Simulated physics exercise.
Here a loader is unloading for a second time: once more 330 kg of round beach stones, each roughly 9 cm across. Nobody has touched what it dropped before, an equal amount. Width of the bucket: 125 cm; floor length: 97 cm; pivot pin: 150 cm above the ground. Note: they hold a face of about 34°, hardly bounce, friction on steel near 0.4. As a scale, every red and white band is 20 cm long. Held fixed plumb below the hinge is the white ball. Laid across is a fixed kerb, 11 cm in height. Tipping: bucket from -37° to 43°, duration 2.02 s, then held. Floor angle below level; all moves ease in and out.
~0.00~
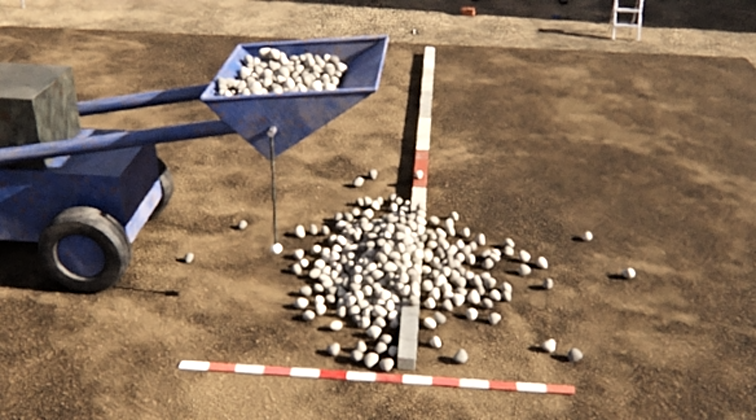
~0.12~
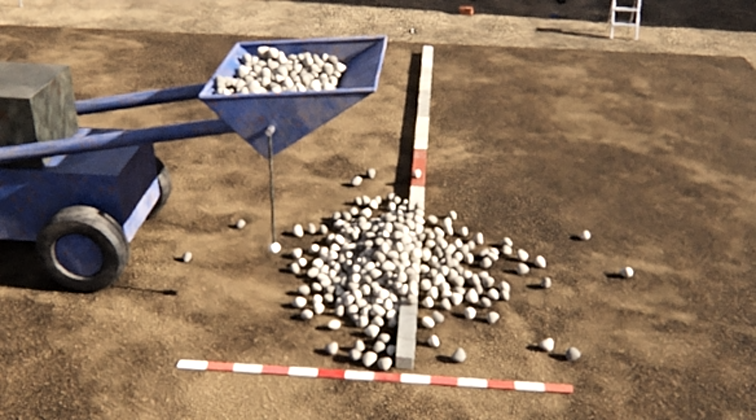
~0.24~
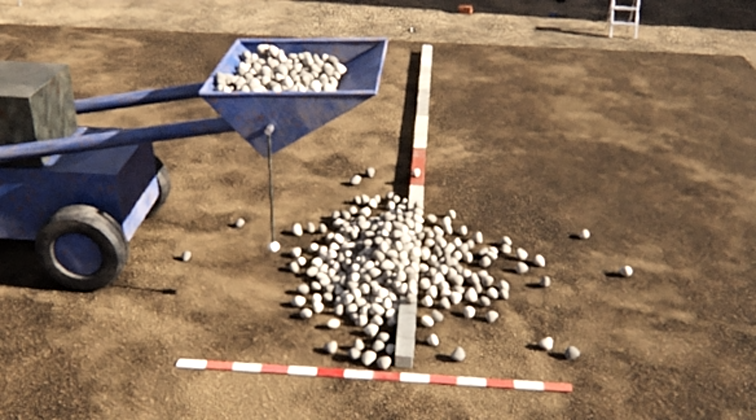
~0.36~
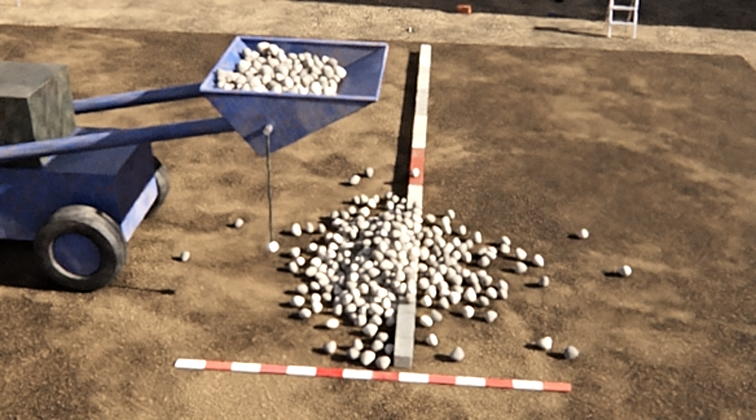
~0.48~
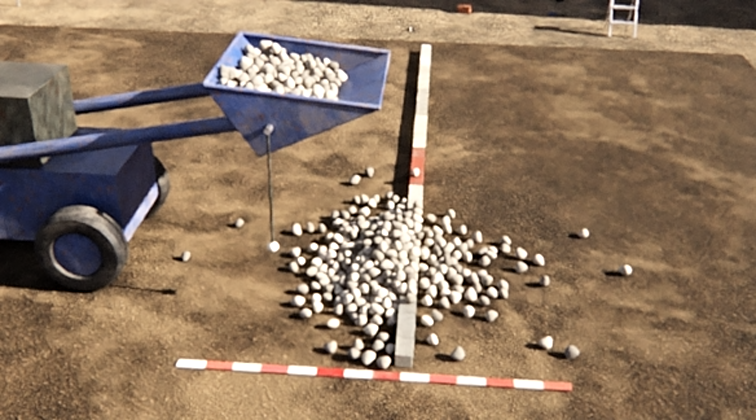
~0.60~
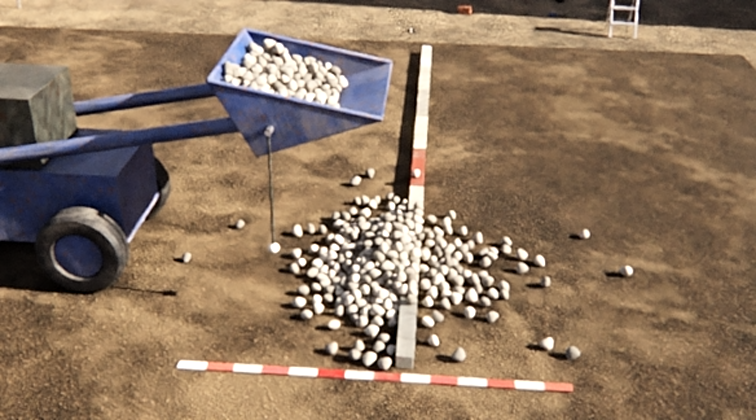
A blue bucket full of pale round stones, held out on a loader's arms, slowly tilted its front edge downward a little, while the scattered stone pile around the kerb below lay still.
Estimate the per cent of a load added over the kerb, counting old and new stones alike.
Roughly 55 per cent of a load is added.
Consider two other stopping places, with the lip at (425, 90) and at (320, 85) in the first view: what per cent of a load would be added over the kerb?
95 % and 5 %.
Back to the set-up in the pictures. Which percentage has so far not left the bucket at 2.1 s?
Near 10 per cent of the load is held.
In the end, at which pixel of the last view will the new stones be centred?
Around (420, 258).
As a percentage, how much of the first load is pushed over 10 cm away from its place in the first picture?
Some 30 percent, give or take.
After 1.5 s the floor is at 31°; in per cent of one load, 98 in the bucket, 81 on this side of the kerb, 20 over the kerb; the foremost stones are at (557, 281).
After 2.1 s the floor is at 43°; in per cent of one load, 12 in the bucket, 151 on this side of the kerb, 38 over the kerb; the foremost stones are at (557, 281).
After 2.5 s the floor is at 43°; in per cent of one load, 0 in the bucket, 135 on this side of the kerb, 65 over the kerb; the foremost stones are at (563, 289).
After 5.2 s the floor is at 43°; in per cent of one load, 0 in the bucket, 125 on this side of the kerb, 75 over the kerb; the foremost stones are at (592, 265). Net gain over the kerb, 55.
